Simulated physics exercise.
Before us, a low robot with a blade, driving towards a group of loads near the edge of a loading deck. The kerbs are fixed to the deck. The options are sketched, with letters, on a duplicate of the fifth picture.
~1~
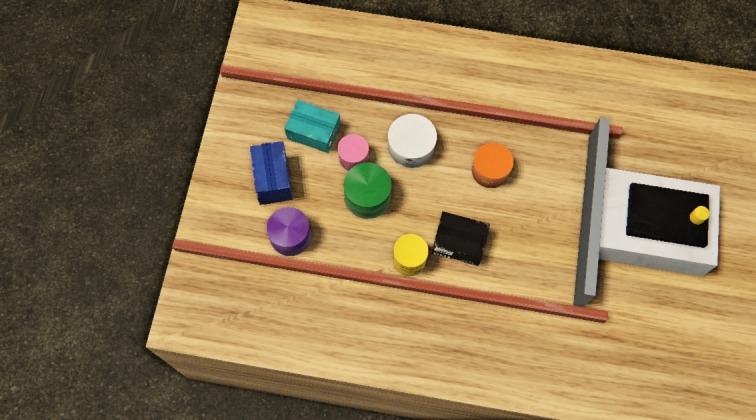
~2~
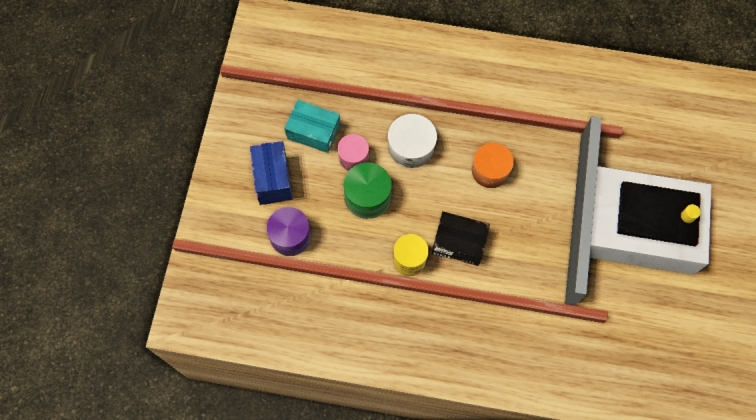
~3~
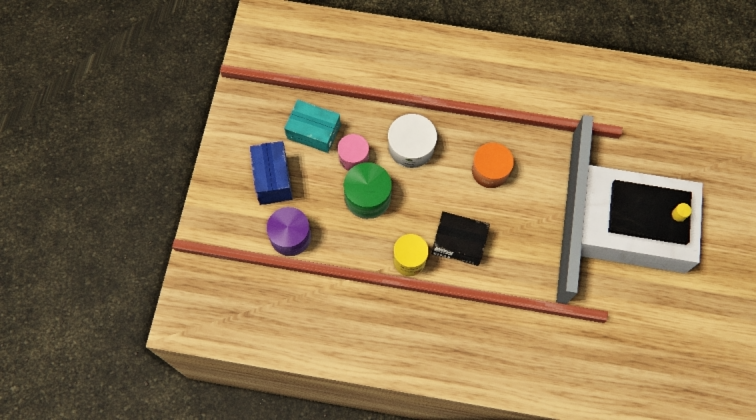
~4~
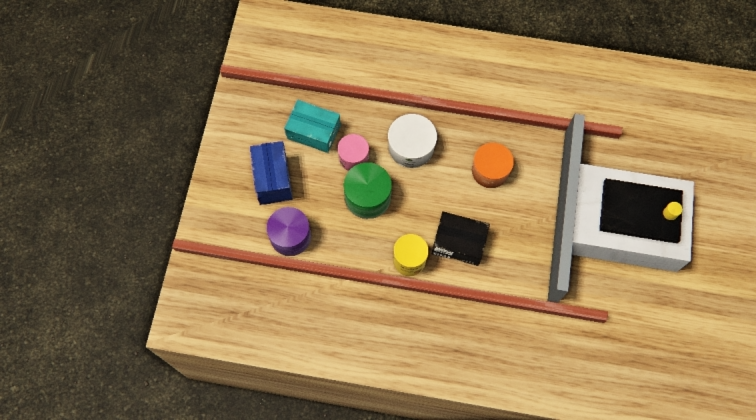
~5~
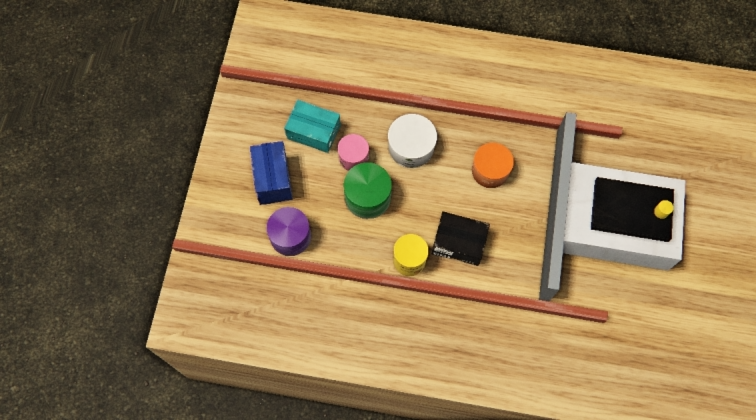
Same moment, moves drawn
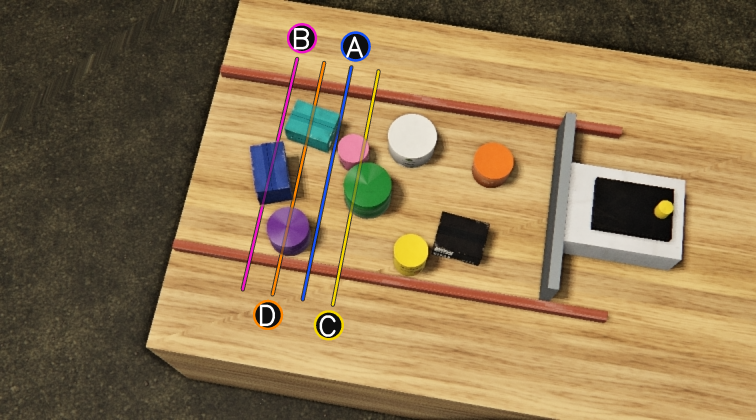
A low white robot with a wide grey blade crept a short way left across a wooden deck, between two red rails, while the colourful canisters and boxes ahead of it stayed still.
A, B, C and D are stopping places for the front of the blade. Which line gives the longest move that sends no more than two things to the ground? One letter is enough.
It should halt at B.
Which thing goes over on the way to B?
The blue box.
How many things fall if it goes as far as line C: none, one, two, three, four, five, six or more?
The count is none.
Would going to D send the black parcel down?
By then, no.
On the copy, A at (328, 177); B at (271, 168); C at (357, 182); D at (300, 173).
On B. First, robot (519, 190); yellow pail (391, 257); white pail (396, 136).
Then, robot (413, 173); blue box (258, 173); turquoise box (277, 109).
Finally, robot (333, 160); blue box over the edge; turquoise box (222, 92); one fallen.
By contrast, A is within the limit but short; C is within the limit but short; D is within the limit but short.
